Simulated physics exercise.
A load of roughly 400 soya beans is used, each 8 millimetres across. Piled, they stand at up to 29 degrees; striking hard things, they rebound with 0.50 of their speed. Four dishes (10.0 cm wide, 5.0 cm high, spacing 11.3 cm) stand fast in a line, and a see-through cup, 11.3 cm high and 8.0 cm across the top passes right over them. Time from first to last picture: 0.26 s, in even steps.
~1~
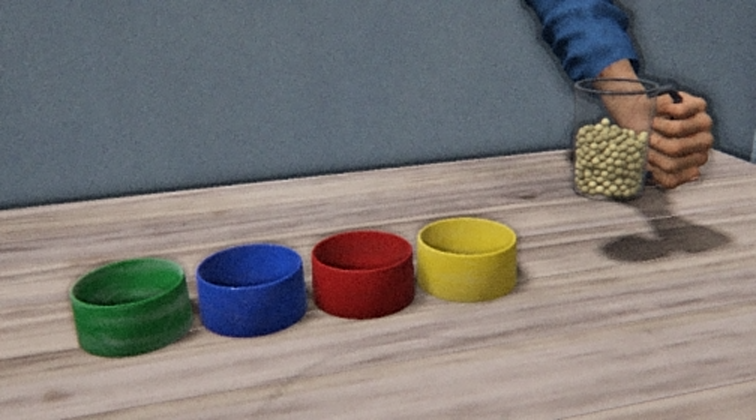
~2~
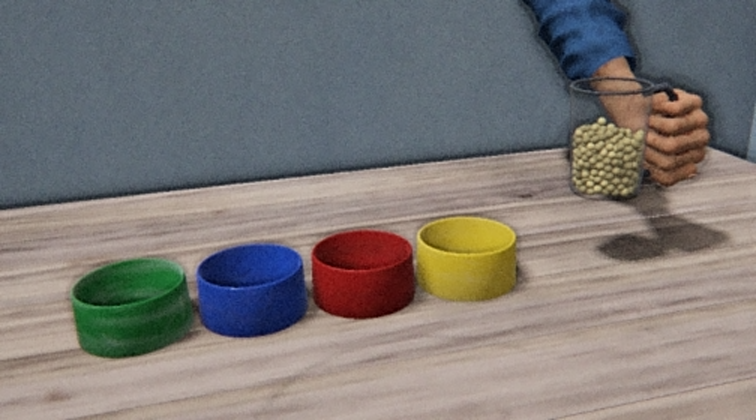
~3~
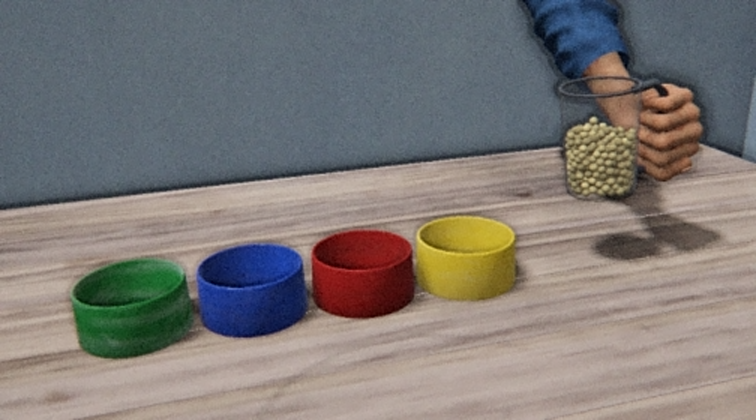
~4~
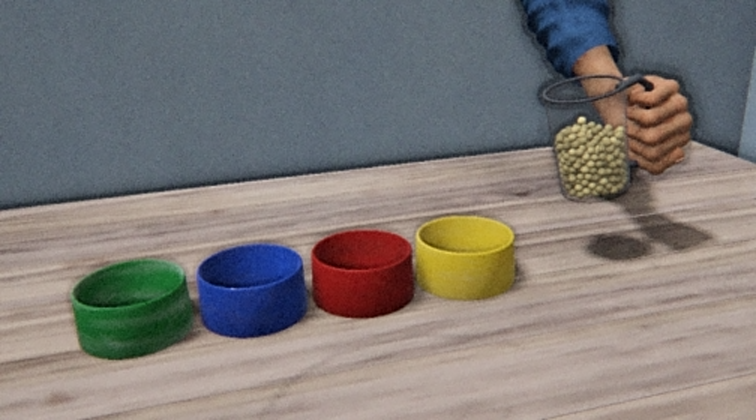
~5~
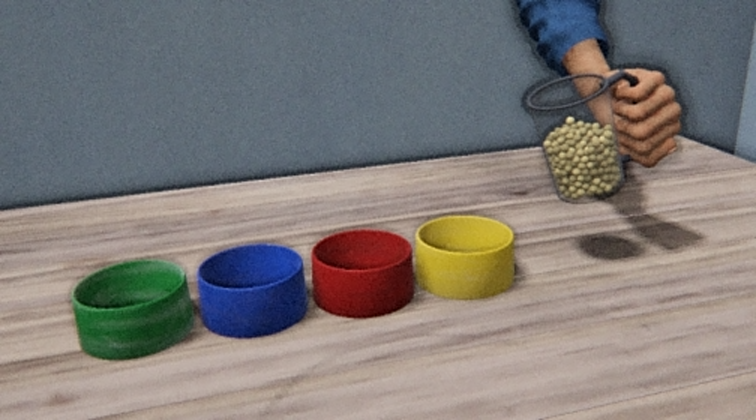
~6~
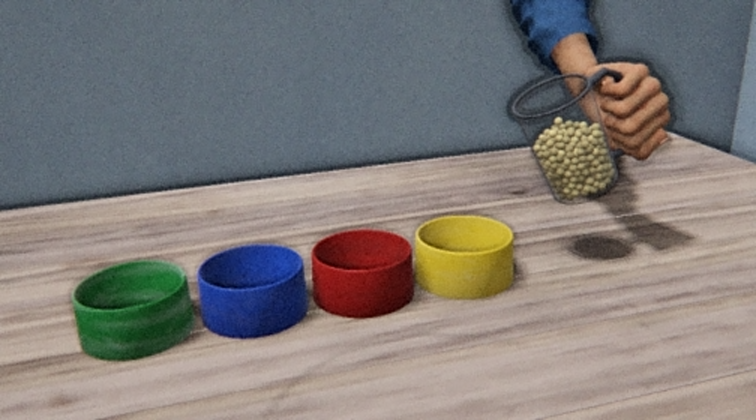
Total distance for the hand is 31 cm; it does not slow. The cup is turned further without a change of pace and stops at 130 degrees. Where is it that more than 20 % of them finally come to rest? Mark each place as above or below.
Marks: Red above, blue below, green below, yellow below, counter below.
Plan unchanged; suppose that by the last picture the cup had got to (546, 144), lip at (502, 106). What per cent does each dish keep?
Red: 0 / blue: 100 / green: 0 / yellow: 0.
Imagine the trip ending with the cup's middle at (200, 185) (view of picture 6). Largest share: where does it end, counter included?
Red.
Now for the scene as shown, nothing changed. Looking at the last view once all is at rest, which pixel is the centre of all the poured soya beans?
Approximately (349, 279) in the last picture.
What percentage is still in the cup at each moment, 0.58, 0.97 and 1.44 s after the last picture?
About 100, 15, 0 per cent.
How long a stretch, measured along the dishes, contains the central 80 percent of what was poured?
Length: About 8 cm.
Then, 0.58 s after the last picture, tilt 98 degrees; cup holds 100 %.
Then, 0.97 s after the last picture, tilt 130 degrees; cup holds 15 %, red 85 %.
Then, 1.44 s after the last picture, tilt 130 degrees; cup holds 0 %, red 85 %, blue 5 %.
In the end, red 85 %, blue 5 %, green 0 %, yellow 0 %, counter 10 %.
